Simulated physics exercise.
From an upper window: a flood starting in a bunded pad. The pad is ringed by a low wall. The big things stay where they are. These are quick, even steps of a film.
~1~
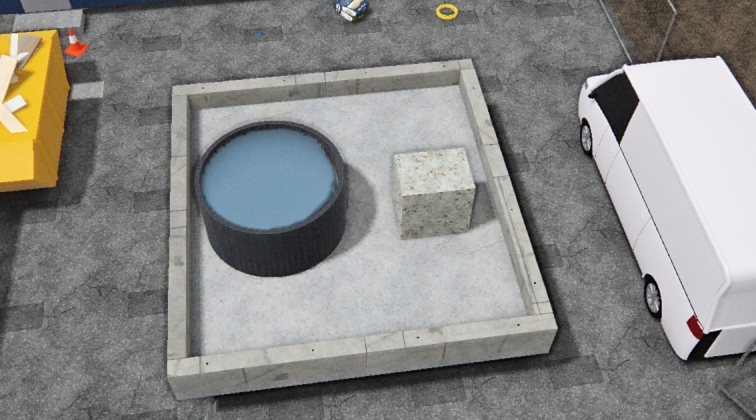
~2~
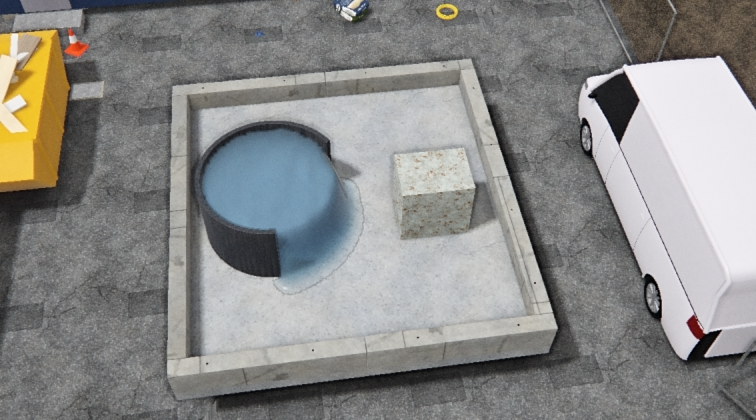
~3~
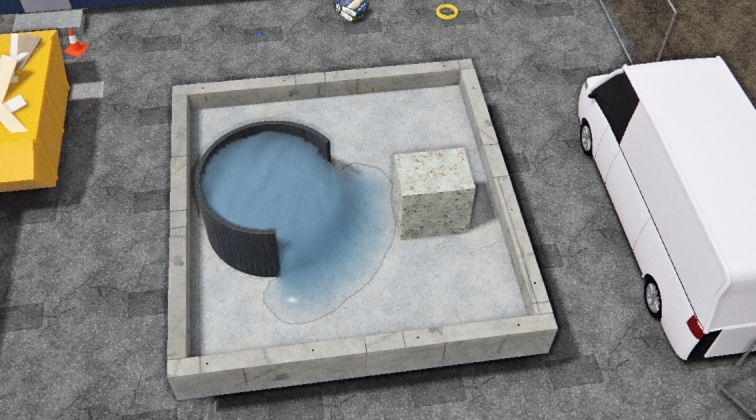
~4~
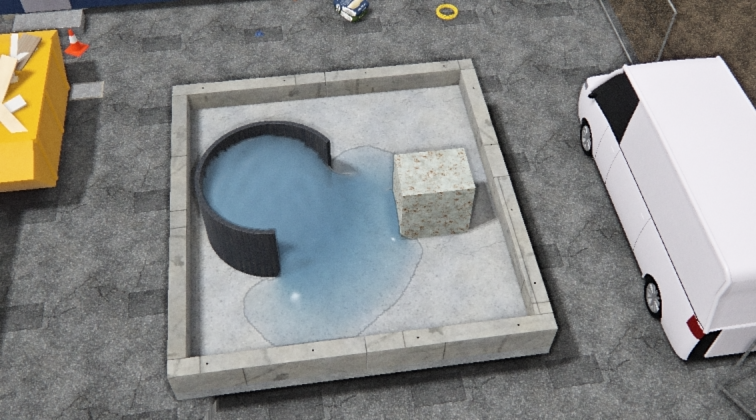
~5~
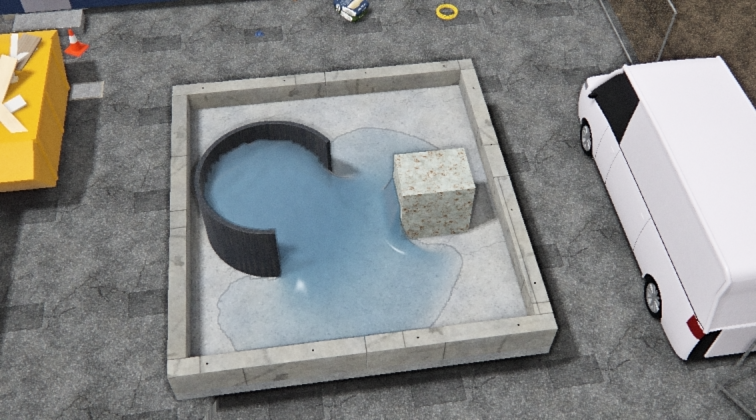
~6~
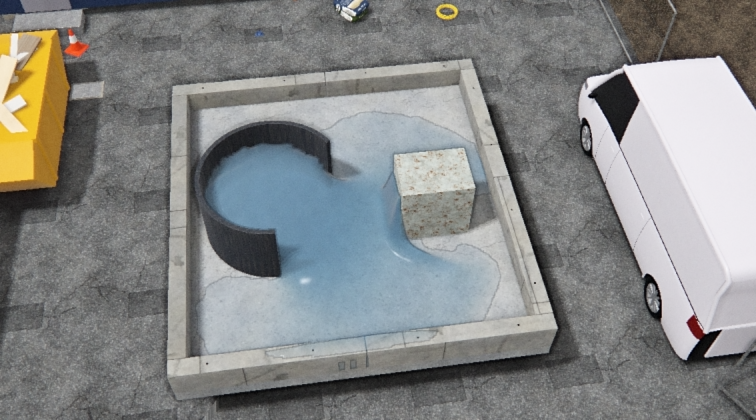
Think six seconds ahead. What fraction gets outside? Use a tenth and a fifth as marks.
It loses under a tenth.
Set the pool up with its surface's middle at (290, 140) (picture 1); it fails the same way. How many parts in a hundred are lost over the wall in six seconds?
I make it 4 per cent.
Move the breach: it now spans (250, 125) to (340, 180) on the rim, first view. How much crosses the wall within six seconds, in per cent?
I make it 8 per cent.
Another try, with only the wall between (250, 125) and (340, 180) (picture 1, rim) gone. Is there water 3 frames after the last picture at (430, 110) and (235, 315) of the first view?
In turn: Under water, clear.
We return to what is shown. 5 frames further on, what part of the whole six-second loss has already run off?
Some 20 per cent.
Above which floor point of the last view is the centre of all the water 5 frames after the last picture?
Close to (354, 246).
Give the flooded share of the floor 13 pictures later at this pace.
Close to 80 %.
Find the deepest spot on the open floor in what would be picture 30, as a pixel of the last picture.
I would point to (439, 89).
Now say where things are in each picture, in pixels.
Still water in the round pool at (271, 178), in the first frame.
The front is at a hidden place, out from the gap at (335, 225), in the second frame.
Water pours out at (335, 228) and has run to (282, 314), in the third frame.
The front is at (289, 345), out from the gap at (336, 230), in the fourth frame.
The front is at a hidden place, out from the gap at (336, 231), in the fifth frame.
The front is at (475, 150), out from the gap at (336, 232), in the sixth frame.
A moment on, water covers 55 % of the floor; the low wall has let 0 % over.
Next, water covers 55 % of the floor; the low wall has let 2 % over.
Then, water covers 65 % of the floor; the low wall has let 7 % over.
Later, water covers 80 % of the floor; the low wall has let 8 % over.
In the end, water covers 80 % of the floor; the low wall has let 8 % over.
